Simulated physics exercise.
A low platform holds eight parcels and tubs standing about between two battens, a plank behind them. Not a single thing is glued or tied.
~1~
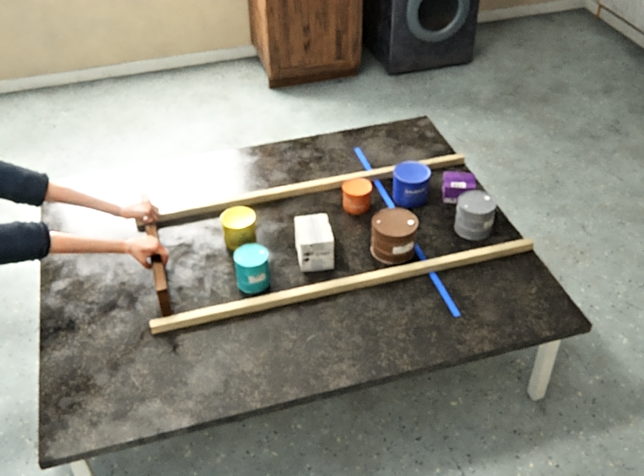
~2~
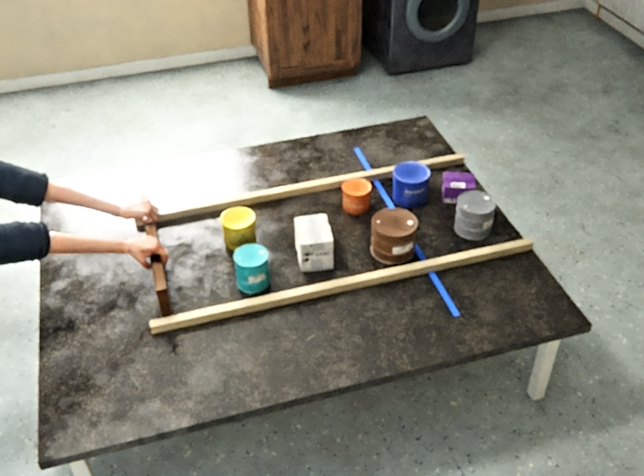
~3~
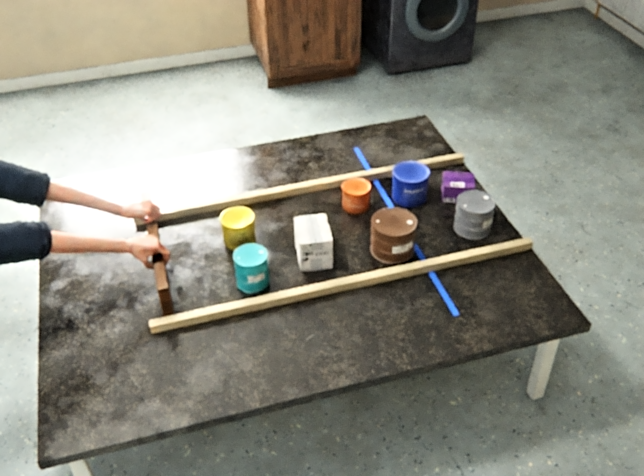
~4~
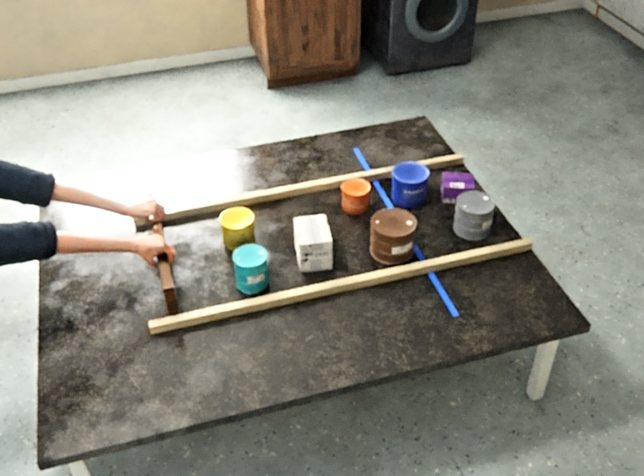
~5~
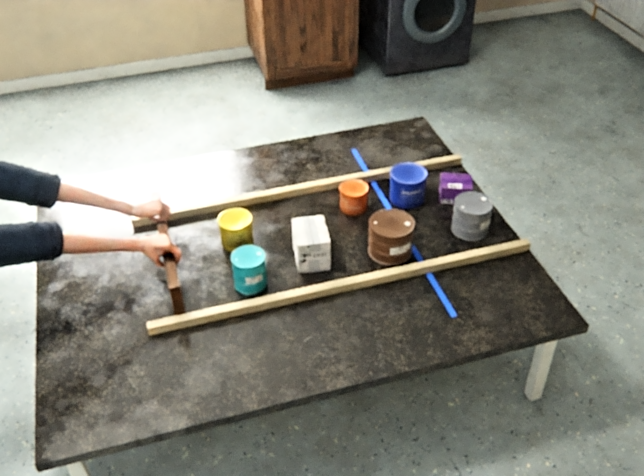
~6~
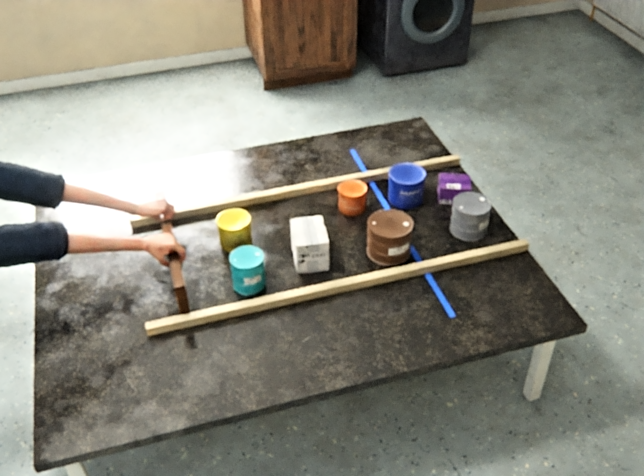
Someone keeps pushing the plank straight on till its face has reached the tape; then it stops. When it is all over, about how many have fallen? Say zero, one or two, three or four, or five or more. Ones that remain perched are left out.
When it is all over, the number fallen is zero.
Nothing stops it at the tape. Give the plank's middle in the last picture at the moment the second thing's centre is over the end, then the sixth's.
First around (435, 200), then around (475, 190).
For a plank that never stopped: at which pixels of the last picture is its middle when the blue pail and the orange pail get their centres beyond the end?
Middle: Roughly (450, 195); roughly (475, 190).
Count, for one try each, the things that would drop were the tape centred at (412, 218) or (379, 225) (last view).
You'd count 0 the first time and 0 the second.
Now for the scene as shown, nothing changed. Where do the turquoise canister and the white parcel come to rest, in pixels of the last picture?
You'll find the turquoise canister at roughly (428, 235) and the white parcel at roughly (427, 212).
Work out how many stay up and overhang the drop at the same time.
The count is 0.
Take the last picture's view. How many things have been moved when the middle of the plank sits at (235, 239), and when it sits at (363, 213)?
First 2 and then 5.
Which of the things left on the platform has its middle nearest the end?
It is the grey canister.
A little later, none off yet; purple parcel at rest near (454, 189); grey canister at rest near (470, 216); blue pail at rest near (406, 186).
When it is over, the number that fall off is zero.
